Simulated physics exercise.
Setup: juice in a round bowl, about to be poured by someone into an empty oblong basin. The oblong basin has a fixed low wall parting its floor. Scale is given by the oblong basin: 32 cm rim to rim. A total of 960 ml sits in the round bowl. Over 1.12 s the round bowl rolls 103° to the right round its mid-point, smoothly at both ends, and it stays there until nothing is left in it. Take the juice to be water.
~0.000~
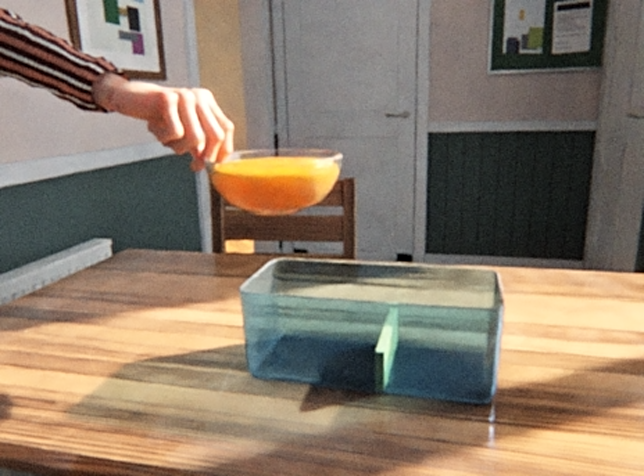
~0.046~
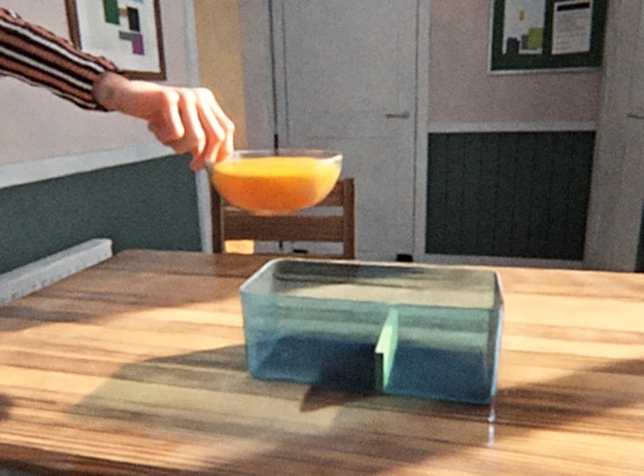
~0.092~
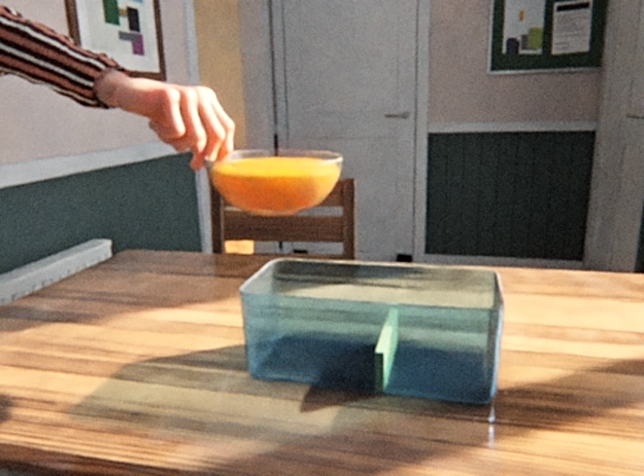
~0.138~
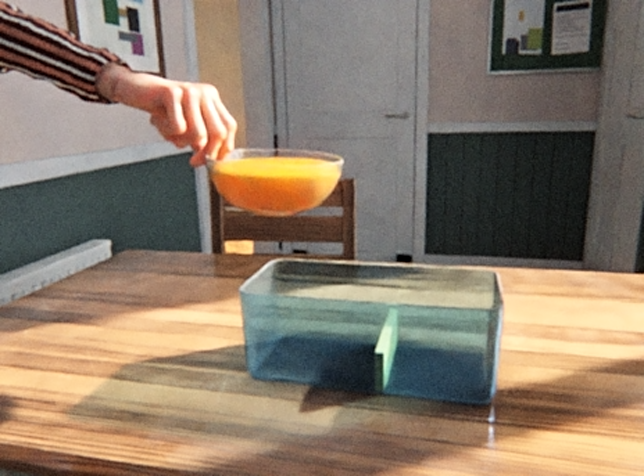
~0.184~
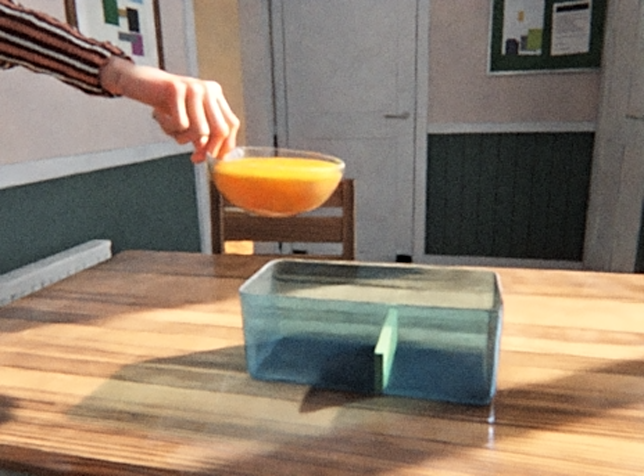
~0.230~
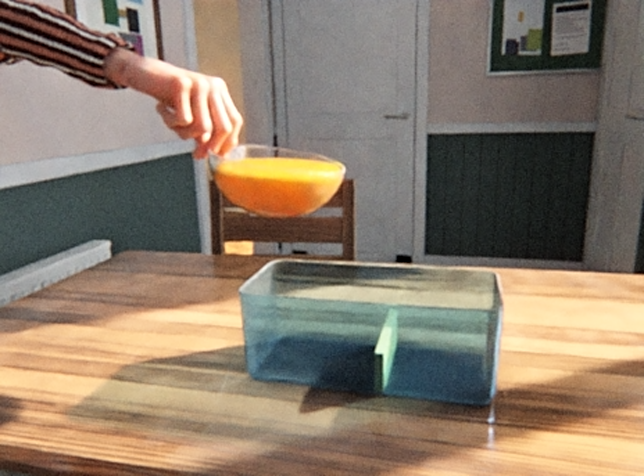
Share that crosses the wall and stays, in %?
52 %.
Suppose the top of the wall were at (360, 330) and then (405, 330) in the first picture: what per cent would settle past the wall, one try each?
Respectively 75 and 30 %.
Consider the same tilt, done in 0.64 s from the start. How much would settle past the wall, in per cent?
Estimate: Close to 35 per cent.
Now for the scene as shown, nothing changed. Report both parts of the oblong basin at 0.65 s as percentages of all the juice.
Around 5 on the left and around 20 on the right.
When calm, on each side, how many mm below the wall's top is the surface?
Roughly 36 mm on the left side and roughly 26 mm on the right.
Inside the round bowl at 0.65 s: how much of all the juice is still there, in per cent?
Roughly 36 %.
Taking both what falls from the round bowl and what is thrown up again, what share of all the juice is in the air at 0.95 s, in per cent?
I'd say some 3 per cent is in the air.
After 0.65 s the tilt is 64° and 37 per cent is still to pour, 5 is left of the wall and 20 right of it.
After 0.95 s the tilt is 97° and 1 per cent is still to pour, 43 is left of the wall and 52 right of it.
After 1.27 s the tilt is 103° and 0 per cent is still to pour, 46 is left of the wall and 52 right of it.
After 1.62 s the tilt is 103° and 0 per cent is still to pour, 46 is left of the wall and 52 right of it.
In the end 46 per cent lies left of the wall, 52 right of it and 2 outside.
